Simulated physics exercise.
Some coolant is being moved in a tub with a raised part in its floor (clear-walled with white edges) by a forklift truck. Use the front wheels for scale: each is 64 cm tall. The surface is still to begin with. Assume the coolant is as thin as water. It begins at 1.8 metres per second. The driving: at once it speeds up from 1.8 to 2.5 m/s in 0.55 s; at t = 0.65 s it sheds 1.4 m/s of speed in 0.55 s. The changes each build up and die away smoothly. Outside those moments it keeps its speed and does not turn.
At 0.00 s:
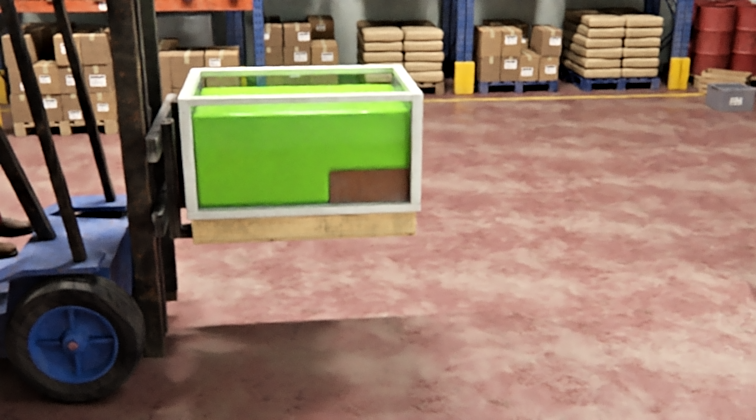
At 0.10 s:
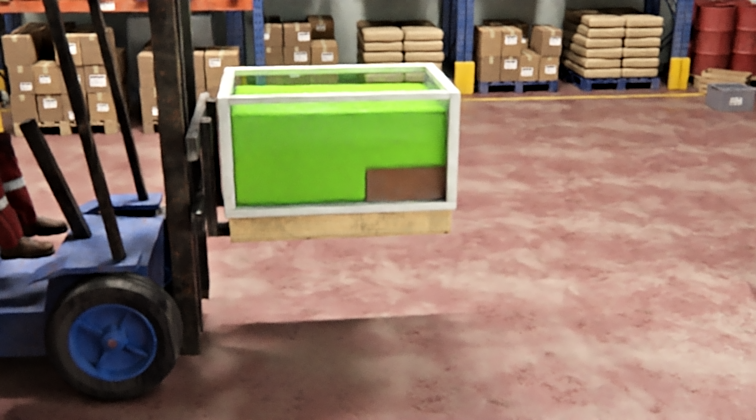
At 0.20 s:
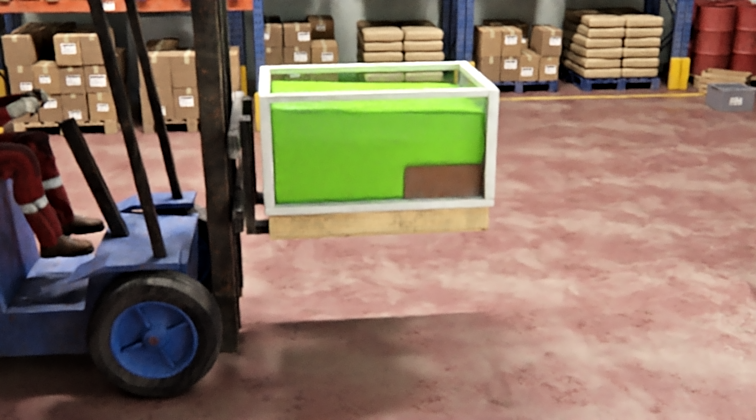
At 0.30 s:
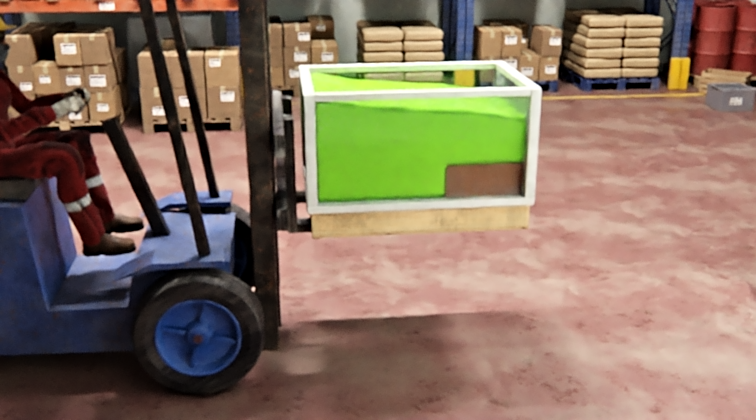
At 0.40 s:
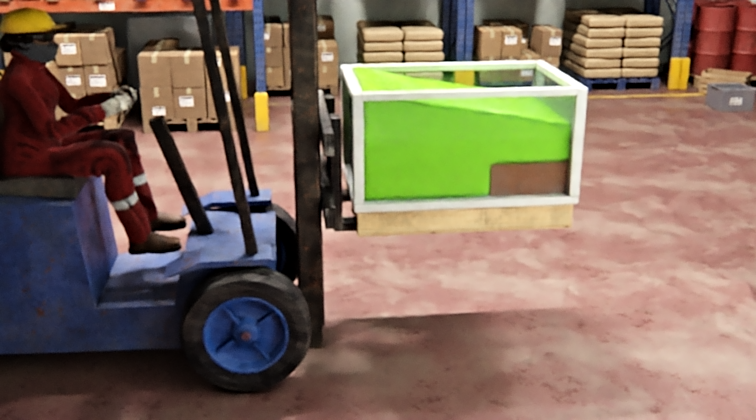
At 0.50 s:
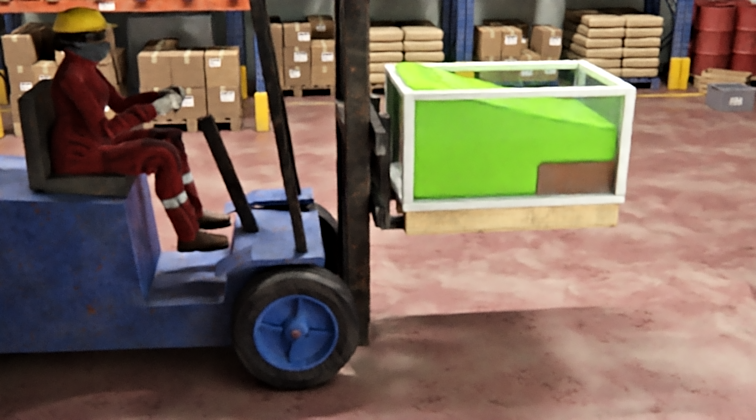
In a warehouse, a forklift carries a clear tub right as green liquid climbs its left end.
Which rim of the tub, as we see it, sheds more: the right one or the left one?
Stand on the right if you want to get splashed.
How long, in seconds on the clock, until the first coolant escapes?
The first spill comes at around 0.8 s.
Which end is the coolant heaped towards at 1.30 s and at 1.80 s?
Tilt: Towards the fore end, then towards the aft end.
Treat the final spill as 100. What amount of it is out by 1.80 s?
I'd say some 90 percent by then.
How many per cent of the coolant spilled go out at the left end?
Close to 0 per cent goes that way.
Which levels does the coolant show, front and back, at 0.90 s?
I'd say some 56 centimetres in front and some 36 centimetres behind.
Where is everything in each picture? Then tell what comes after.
In the first frame, the surface is at (393, 107) by the front wall; at (208, 111) by the back wall; it shows no tilt against the walls; edge of the step at (370, 171); the front is on the right, levels are read along the near wall; a wheel hub at (72, 349).
In the second frame, the surface is at (430, 105) by the front wall; at (246, 109) by the back wall; it shows no tilt against the walls.
In the third frame, the surface is at (467, 105) by the front wall; at (286, 107) by the back wall; it shows no tilt against the walls.
In the fourth frame, the surface is at (508, 112) by the front wall; it climbs 7° towards the left end.
In the fifth frame, the surface is at (553, 118) by the front wall; at (376, 86) by the back wall; it climbs 12° towards the left end.
In the sixth frame, the surface is at (599, 122) by the front wall; at (426, 82) by the back wall; it climbs 14° towards the left end; a wheel hub at (296, 337).
After 0.90 s the surface is 56 cm up at the front and 37 cm at the back; 1 per cent is out, over the left end.
After 1.30 s the surface is 67 cm up at the front and 25 cm at the back; 1 per cent is out, over the left end and the right end.
After 1.80 s the surface is 35 cm up at the front and 53 cm at the back; 16 per cent is out, over the right end, a little elsewhere.
After 4.18 s 18 per cent is out, over the right end, a little elsewhere; the right end has passed 16 per cent and the left end 1.
